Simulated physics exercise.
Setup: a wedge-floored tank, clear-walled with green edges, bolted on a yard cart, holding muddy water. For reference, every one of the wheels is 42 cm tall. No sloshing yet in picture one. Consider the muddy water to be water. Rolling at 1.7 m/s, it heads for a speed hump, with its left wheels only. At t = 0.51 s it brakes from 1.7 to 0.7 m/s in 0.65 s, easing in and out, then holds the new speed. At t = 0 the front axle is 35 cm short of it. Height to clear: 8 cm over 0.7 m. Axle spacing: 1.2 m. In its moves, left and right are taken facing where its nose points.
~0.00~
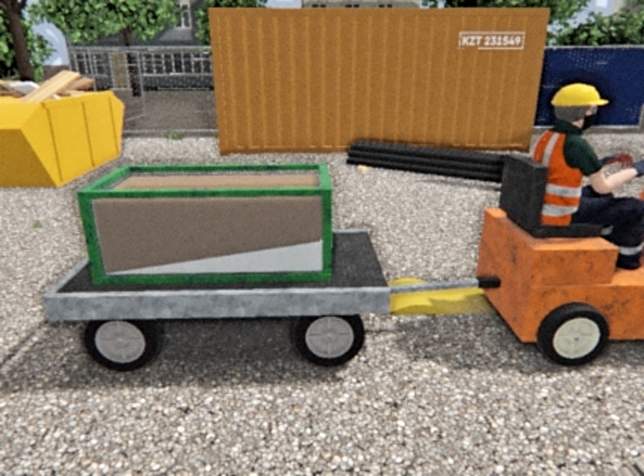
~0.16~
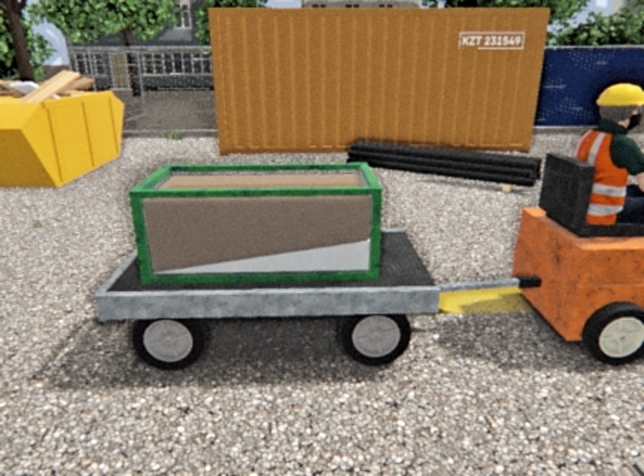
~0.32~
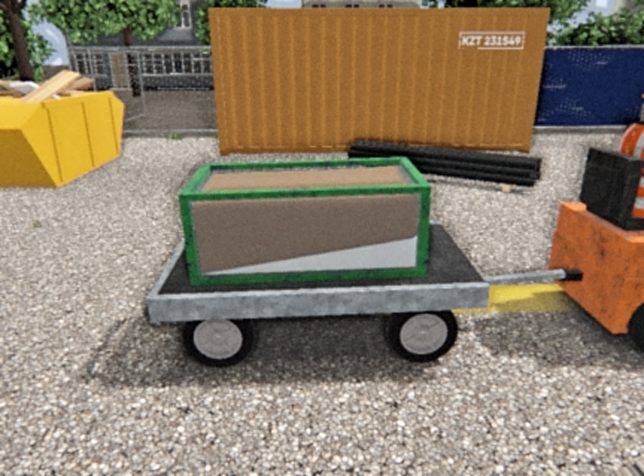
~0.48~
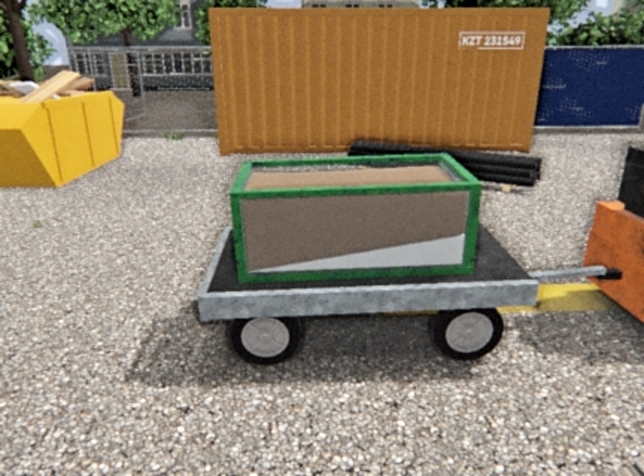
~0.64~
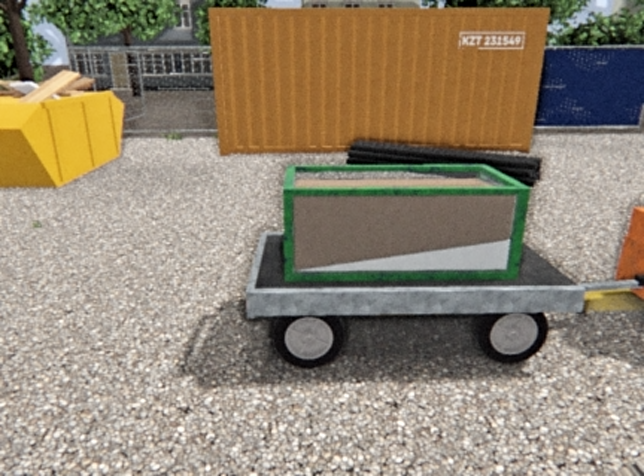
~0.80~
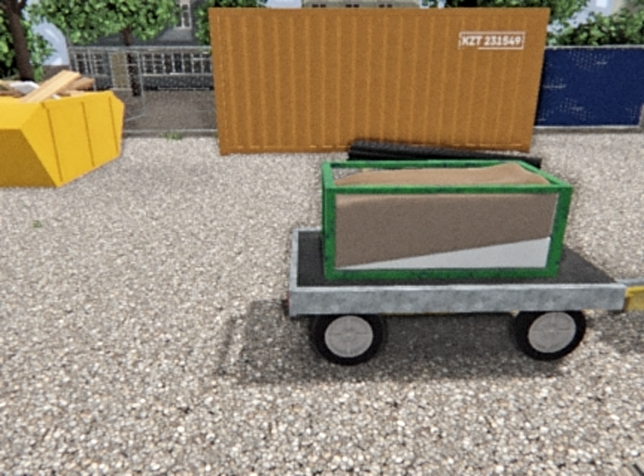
The clip shows an orange tug driven by a worker in a yellow helmet towing a flatbed trailer rightward across gravel, carrying a green-edged clear tank of muddy water whose surface starts level, then tilts slightly.
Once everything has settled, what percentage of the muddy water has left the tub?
About 11 per cent.
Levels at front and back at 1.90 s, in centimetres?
Approx. 34 cm front, approx. 54 cm back.
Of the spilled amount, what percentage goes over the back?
Share: Around 10%.
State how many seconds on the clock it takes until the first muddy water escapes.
Roughly 1.2 seconds.
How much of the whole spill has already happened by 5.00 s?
By then it's around 100 per cent.
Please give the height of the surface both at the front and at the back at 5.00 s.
Some 34 cm in front and some 42 cm behind.
By 1.90 s the surface is 34 cm up at the front and 53 cm at the back; 8 per cent is out, over the front.
By 3.30 s the surface is 36 cm up at the front and 39 cm at the back; 10 per cent is out, over the front.
By 5.00 s the surface is 35 cm up at the front and 41 cm at the back; 11 per cent is out, over the front.
By 7.47 s 11 per cent is out, over the front, 29 of 262 litres.
